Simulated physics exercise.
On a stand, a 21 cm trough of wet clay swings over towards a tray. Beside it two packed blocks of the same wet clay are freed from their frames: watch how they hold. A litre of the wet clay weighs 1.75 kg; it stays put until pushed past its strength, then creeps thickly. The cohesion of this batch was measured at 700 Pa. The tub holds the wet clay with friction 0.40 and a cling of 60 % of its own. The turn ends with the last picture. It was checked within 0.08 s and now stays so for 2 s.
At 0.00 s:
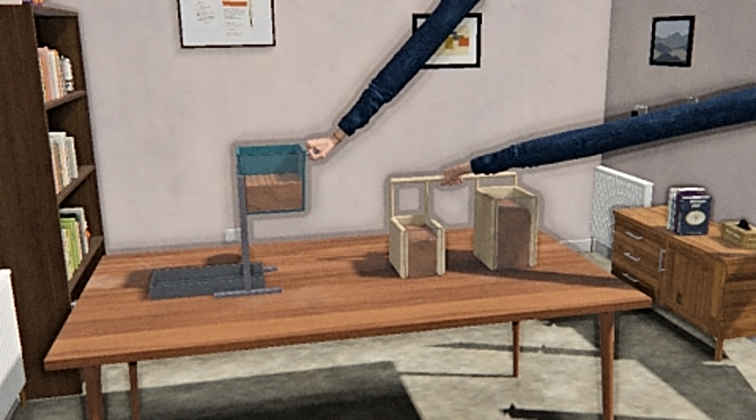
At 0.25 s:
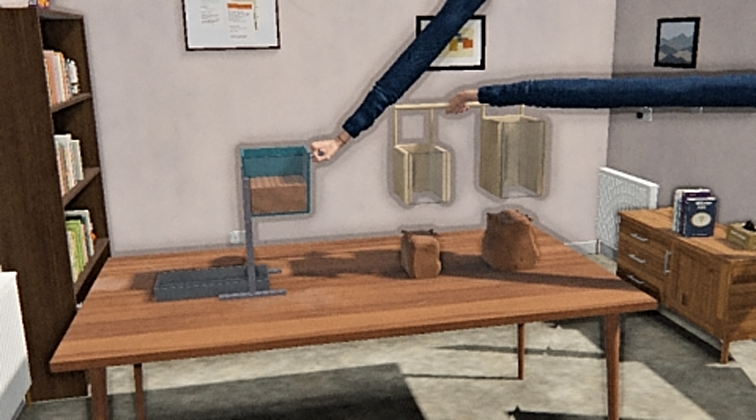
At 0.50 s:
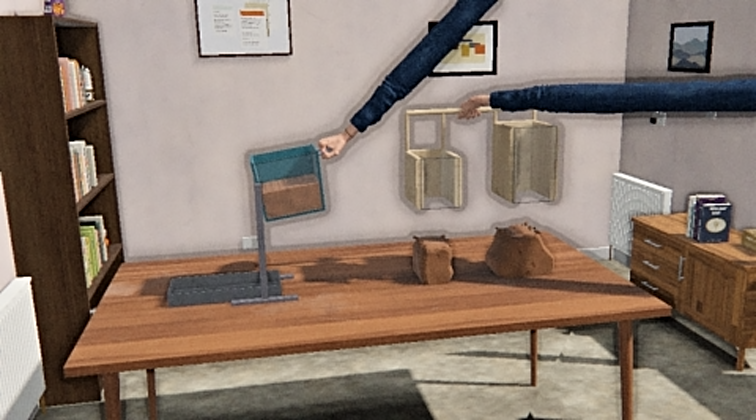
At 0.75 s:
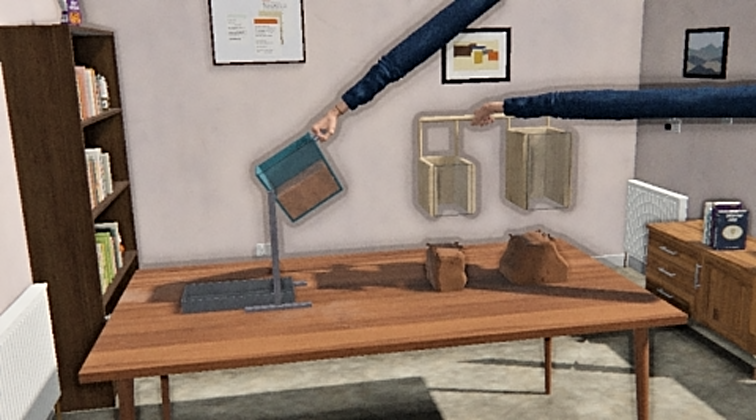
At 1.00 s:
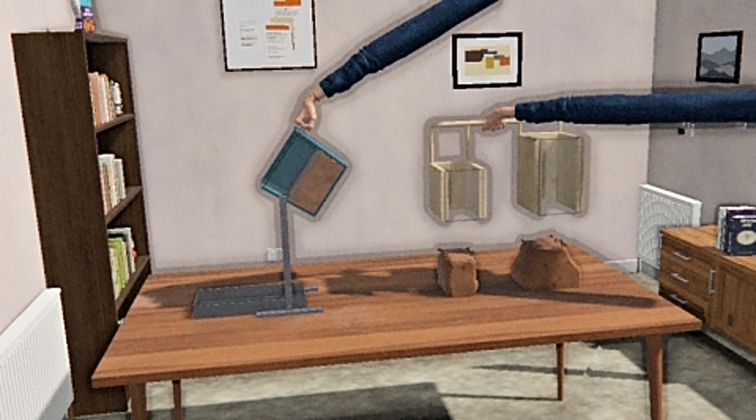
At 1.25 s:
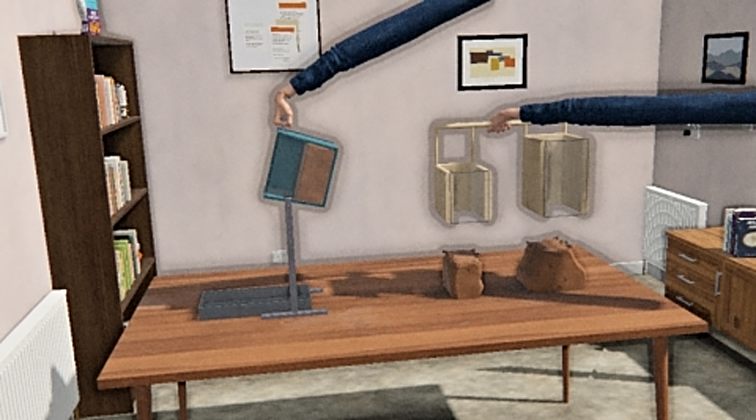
At the start, one hand grips a teal trough of brown clay on a stand while another lifts two pale casings off two clay blocks. The taller right block sags and bulges as the smaller keeps its height, then the trough swings steeply leftward, its clay staying packed inside.
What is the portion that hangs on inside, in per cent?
Close to 100 per cent.
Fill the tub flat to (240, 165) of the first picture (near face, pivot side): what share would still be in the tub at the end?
Then about 100 %.
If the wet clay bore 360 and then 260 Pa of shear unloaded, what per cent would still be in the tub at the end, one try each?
In turn about 100 %, 100 %.
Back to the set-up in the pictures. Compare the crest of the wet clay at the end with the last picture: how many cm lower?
Roughly 0 cm.
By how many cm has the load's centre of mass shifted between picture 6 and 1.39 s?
Roughly 0 cm.
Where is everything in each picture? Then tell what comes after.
In the first picture, handle-side rim at (303, 152), tilt 0 degrees; top of the wet clay at (248, 186); blocks stand 15 cm, 24 cm (left to right).
In the second picture, handle-side rim at (308, 154), tilt 0 degrees; top of the wet clay at (252, 188); blocks stand 15 cm, 20 cm (left to right).
In the third picture, handle-side rim at (316, 152), tilt 8 degrees; top of the wet clay at (316, 183); blocks stand 15 cm, 17 cm (left to right).
In the fourth picture, handle-side rim at (311, 139), tilt 31 degrees; top of the wet clay at (324, 168); blocks stand 15 cm, 17 cm (left to right).
In the fifth picture, handle-side rim at (297, 133), tilt 54 degrees; top of the wet clay at (323, 154); blocks stand 15 cm, 17 cm (left to right).
In the sixth picture, handle-side rim at (278, 134), tilt 74 degrees; top of the wet clay at (311, 145); blocks stand 15 cm, 17 cm (left to right).
After 1.39 s, the tub is at 74 degrees and holds 100 %.
After 1.56 s, the tub is at 74 degrees and holds 100 %.
After 1.73 s, the tub is at 74 degrees and holds 100 %.
After 1.90 s, the tub is at 74 degrees and holds 100 %.
After 3.25 s, at the end, the tub is at 74 degrees and holds 100 %.
